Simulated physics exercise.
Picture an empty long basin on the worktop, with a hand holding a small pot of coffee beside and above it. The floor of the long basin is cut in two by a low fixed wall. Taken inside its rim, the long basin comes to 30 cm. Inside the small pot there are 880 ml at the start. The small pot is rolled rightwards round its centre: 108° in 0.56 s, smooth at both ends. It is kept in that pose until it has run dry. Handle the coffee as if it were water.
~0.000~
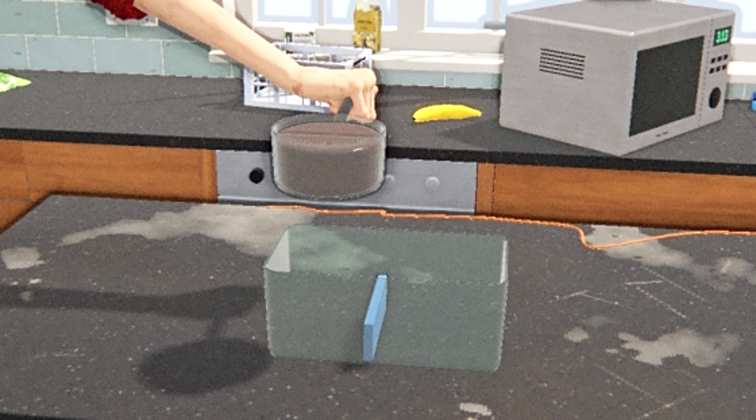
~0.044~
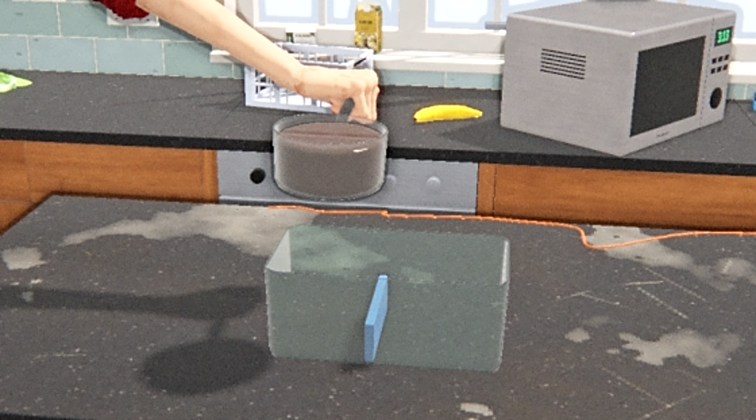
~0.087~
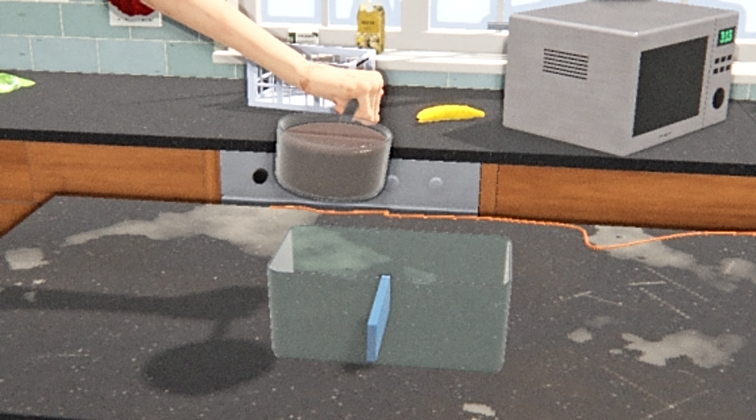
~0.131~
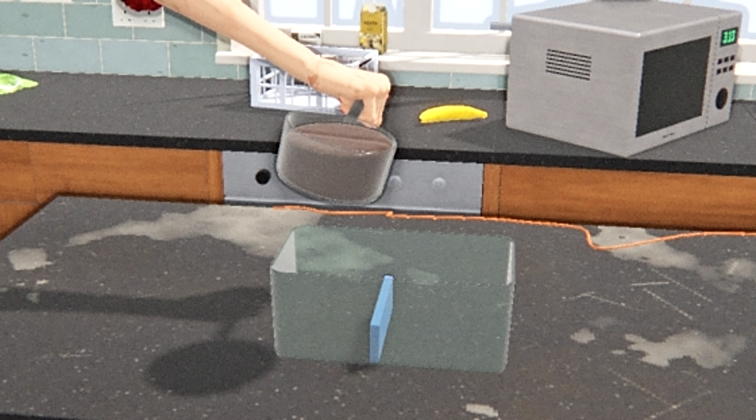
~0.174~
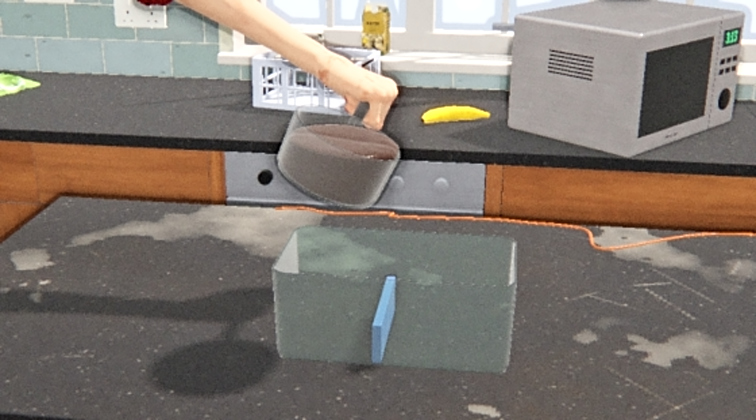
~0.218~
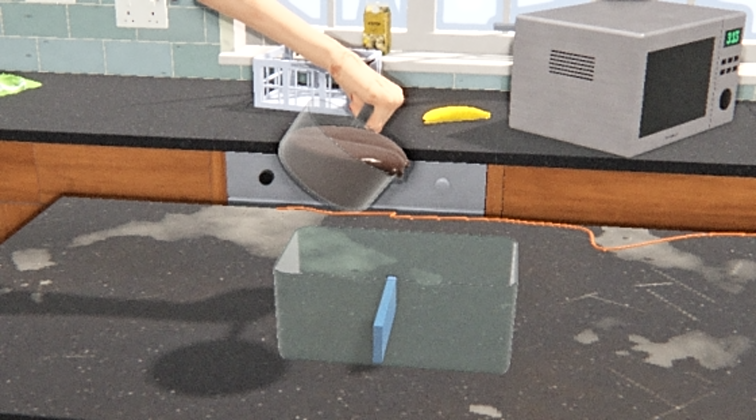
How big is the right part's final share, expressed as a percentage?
Some 88 per cent.
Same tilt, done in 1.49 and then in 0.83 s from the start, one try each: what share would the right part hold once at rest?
Try 1: Approx. 95 %; try 2: Approx. 95 %.
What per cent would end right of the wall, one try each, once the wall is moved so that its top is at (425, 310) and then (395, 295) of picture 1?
The first try gives 35 percent and the second 70 percent.
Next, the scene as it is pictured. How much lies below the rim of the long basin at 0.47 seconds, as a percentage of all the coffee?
40 %, roughly.
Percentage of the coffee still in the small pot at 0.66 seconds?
4 in a hundred, give or take.
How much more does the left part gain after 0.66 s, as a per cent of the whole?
That is roughly 3 in a hundred of the whole.
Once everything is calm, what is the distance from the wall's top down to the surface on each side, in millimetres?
It's around 50 mm on the left side and around 22 mm on the right side.
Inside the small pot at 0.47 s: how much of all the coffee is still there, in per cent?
Roughly 22 %.
By 0.47 s the tilt is 101° and 21 per cent is still to pour, 0 is left of the wall and 40 right of it.
By 0.66 s the tilt is 108° and 4 per cent is still to pour, 7 is left of the wall and 81 right of it.
By 0.85 s the tilt is 108° and 0 per cent is still to pour, 10 is left of the wall and 88 right of it.
By 1.06 s the tilt is 108° and 0 per cent is still to pour, 10 is left of the wall and 88 right of it.
At rest 10 per cent lies left of the wall, 88 right of it and 1 outside.
